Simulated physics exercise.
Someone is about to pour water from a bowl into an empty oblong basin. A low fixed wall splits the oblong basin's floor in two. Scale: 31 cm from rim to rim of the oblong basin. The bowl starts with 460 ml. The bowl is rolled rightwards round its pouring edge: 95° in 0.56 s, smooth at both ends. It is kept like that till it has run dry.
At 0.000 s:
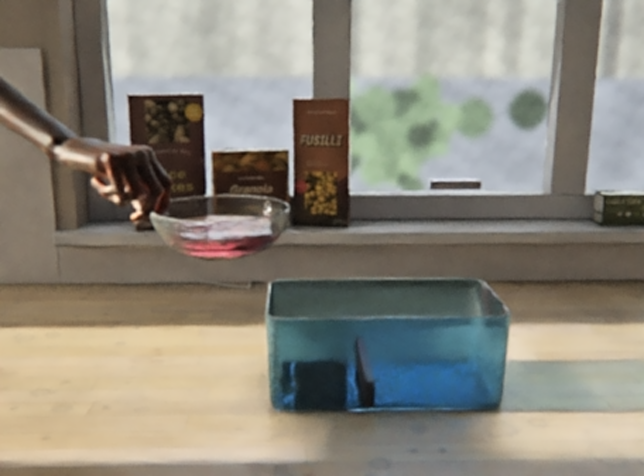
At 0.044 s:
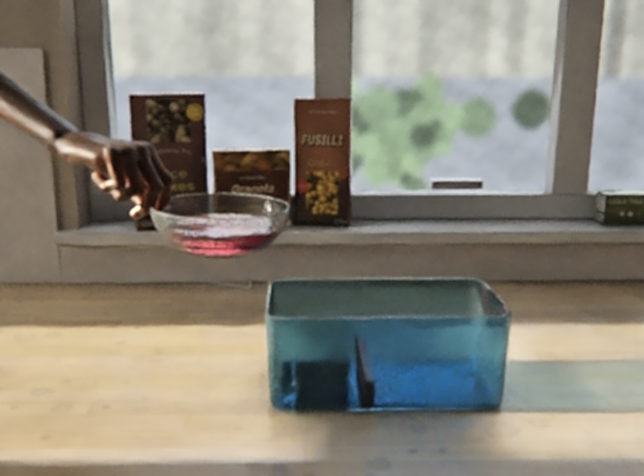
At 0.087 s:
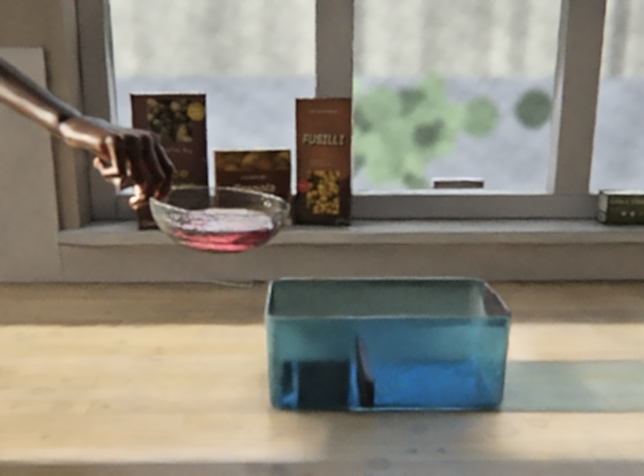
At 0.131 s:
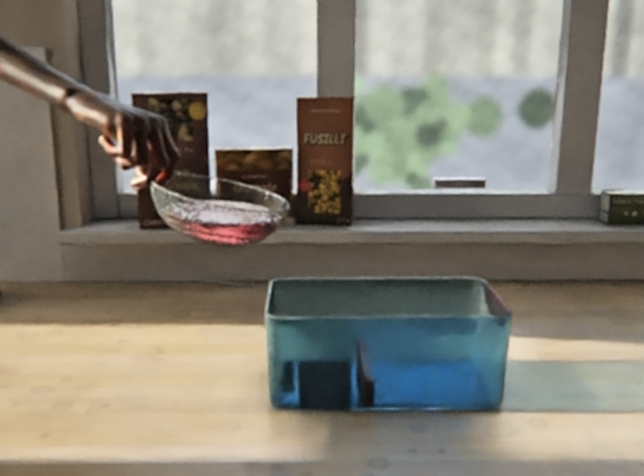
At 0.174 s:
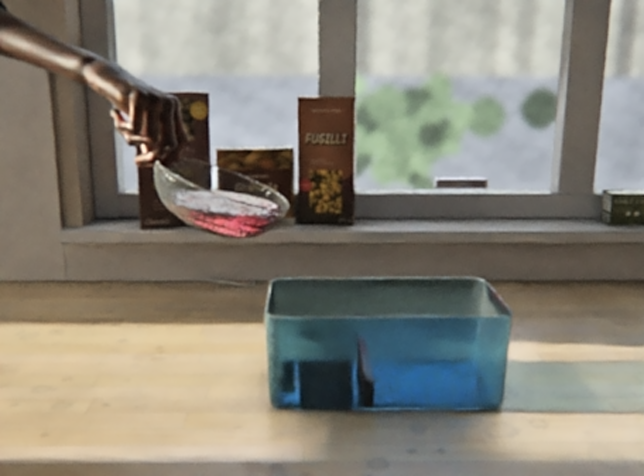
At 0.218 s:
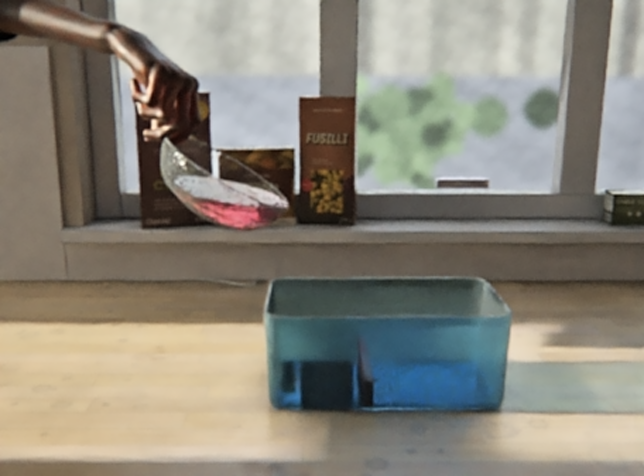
A dark, bronze-toned hand holds a clear glass bowl of pinkish-red liquid at the left, above a pale wooden counter before a bright window, seen from the front. A translucent blue oblong basin sits at centre, with brown and reddish boxes, one labelled Fusilli, on the sill behind. The hand rises, gradually tilting the bowl rightwards, while the view stays nearly still.
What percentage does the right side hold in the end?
Roughly 70 per cent is past the wall.
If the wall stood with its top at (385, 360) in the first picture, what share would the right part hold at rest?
Then about 40 per cent.
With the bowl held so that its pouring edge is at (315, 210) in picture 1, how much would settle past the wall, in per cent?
In that case some 70 per cent.
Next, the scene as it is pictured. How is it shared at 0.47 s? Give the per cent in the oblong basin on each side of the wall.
Near 7 on the left, 0 on the right.
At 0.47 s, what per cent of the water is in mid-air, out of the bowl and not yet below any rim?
Near 78 in a hundred.
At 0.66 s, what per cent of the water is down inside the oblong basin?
About 96 per cent.
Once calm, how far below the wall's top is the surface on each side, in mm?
Left about 32 mm, right about 26 mm.
After 0.47 s the tilt is 89° and 15 per cent is still to pour, 7 is left of the wall and 0 right of it.
After 0.66 s the tilt is 95° and 0 per cent is still to pour, 16 is left of the wall and 80 right of it.
After 0.85 s the tilt is 95° and 0 per cent is still to pour, 21 is left of the wall and 70 right of it.
After 1.06 s the tilt is 95° and 0 per cent is still to pour, 26 is left of the wall and 70 right of it.
In the end 26 per cent lies left of the wall, 70 right of it and 4 outside.
